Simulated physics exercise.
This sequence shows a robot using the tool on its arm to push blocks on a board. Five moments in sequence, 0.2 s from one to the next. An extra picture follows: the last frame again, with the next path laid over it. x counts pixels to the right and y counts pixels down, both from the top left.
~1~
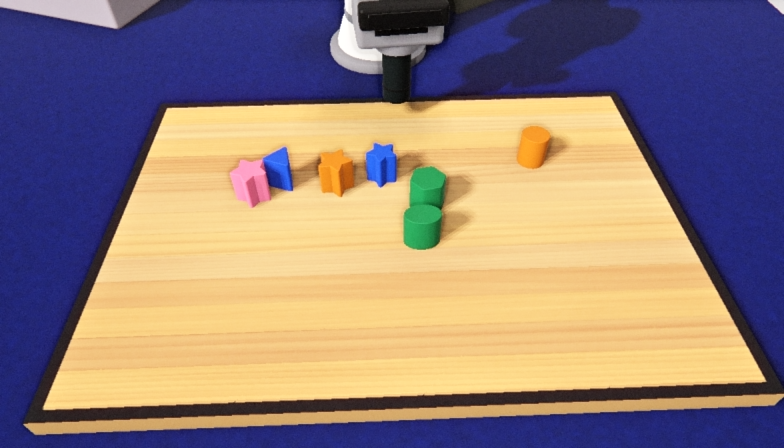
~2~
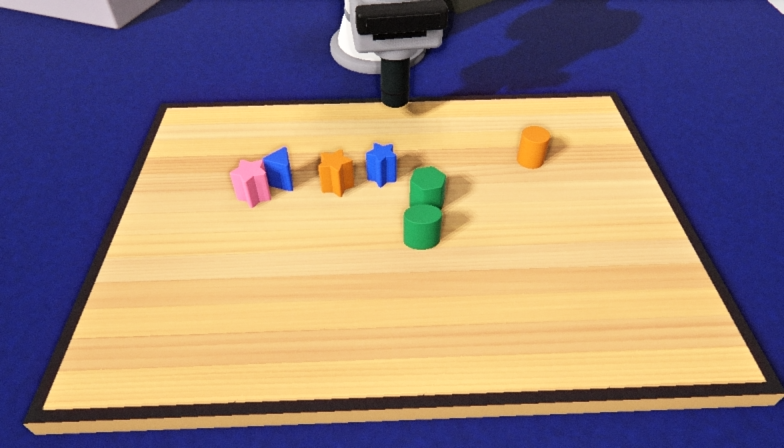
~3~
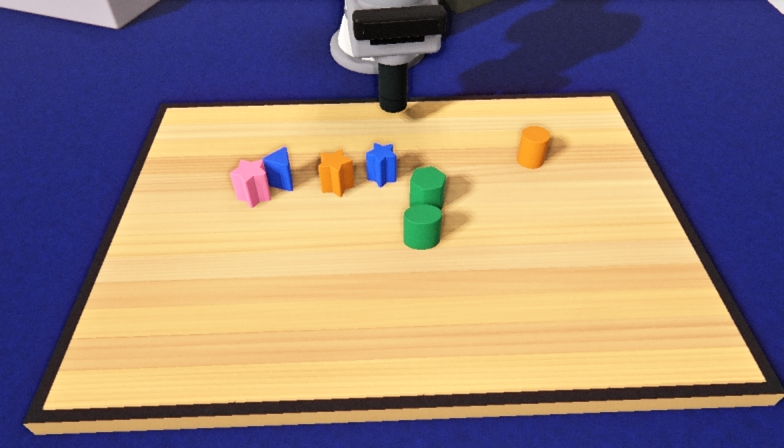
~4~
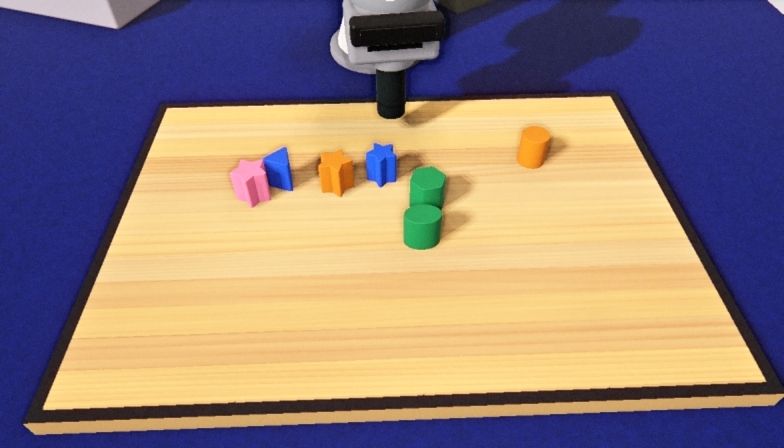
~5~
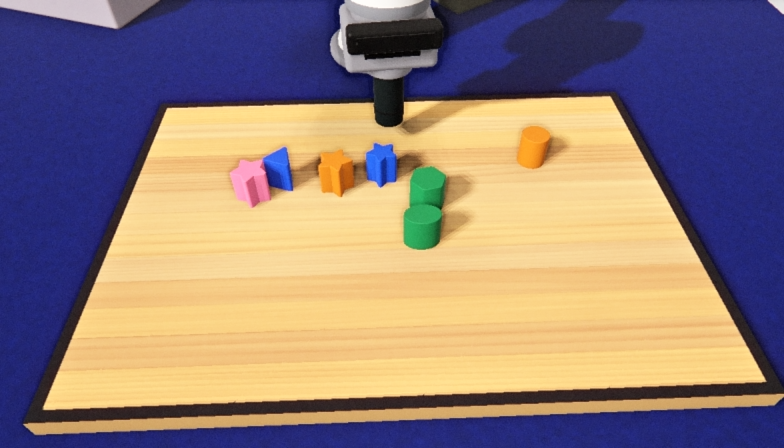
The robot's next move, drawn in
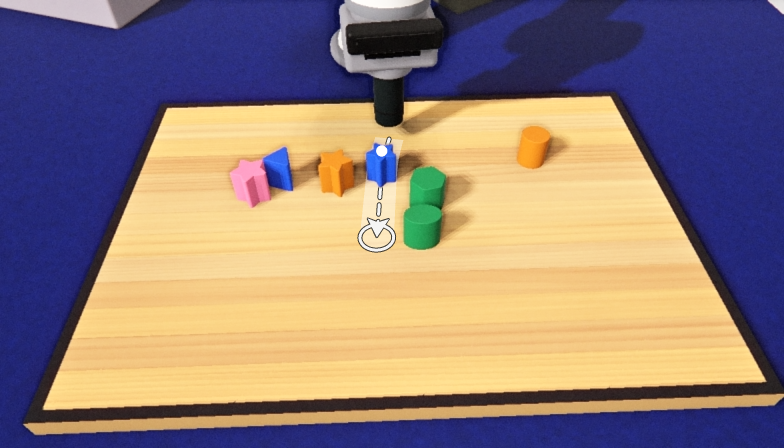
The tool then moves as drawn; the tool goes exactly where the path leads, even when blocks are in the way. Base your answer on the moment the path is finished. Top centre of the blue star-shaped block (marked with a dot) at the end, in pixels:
Its top middle: (375, 233).
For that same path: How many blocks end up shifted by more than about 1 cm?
I think only one will be displaced.
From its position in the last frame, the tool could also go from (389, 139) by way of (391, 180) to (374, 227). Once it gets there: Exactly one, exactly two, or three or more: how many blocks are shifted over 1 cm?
Looking at the path, I think only one of the blocks ends up more than 1 cm away.
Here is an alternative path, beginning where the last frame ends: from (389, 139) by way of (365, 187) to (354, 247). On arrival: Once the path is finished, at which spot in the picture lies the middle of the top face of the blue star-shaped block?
I'd guess (386, 181).
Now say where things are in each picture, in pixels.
The first frame shows tip of the tool (397, 97), middles of tops, blue star-shaped block (382, 151), green oval (423, 214).
The second frame shows tool (395, 101), nothing pushed.
The third frame shows tool (393, 106), nothing pushed.
The fourth frame shows tool (391, 112), nothing pushed.
The fifth frame shows tool (389, 120), blue star-shaped block (382, 151), green oval (423, 214).
The line goes from (389, 139) by way of (381, 183) to (377, 237); the dot is on the blue star-shaped block.
What follows on the original path. One third of the way, tool (382, 149); blue star-shaped block (381, 159).
Two thirds of the way, tool (379, 182); blue star-shaped block (378, 194).
At the end, tool (376, 218); blue star-shaped block (375, 233); green oval unmoved.
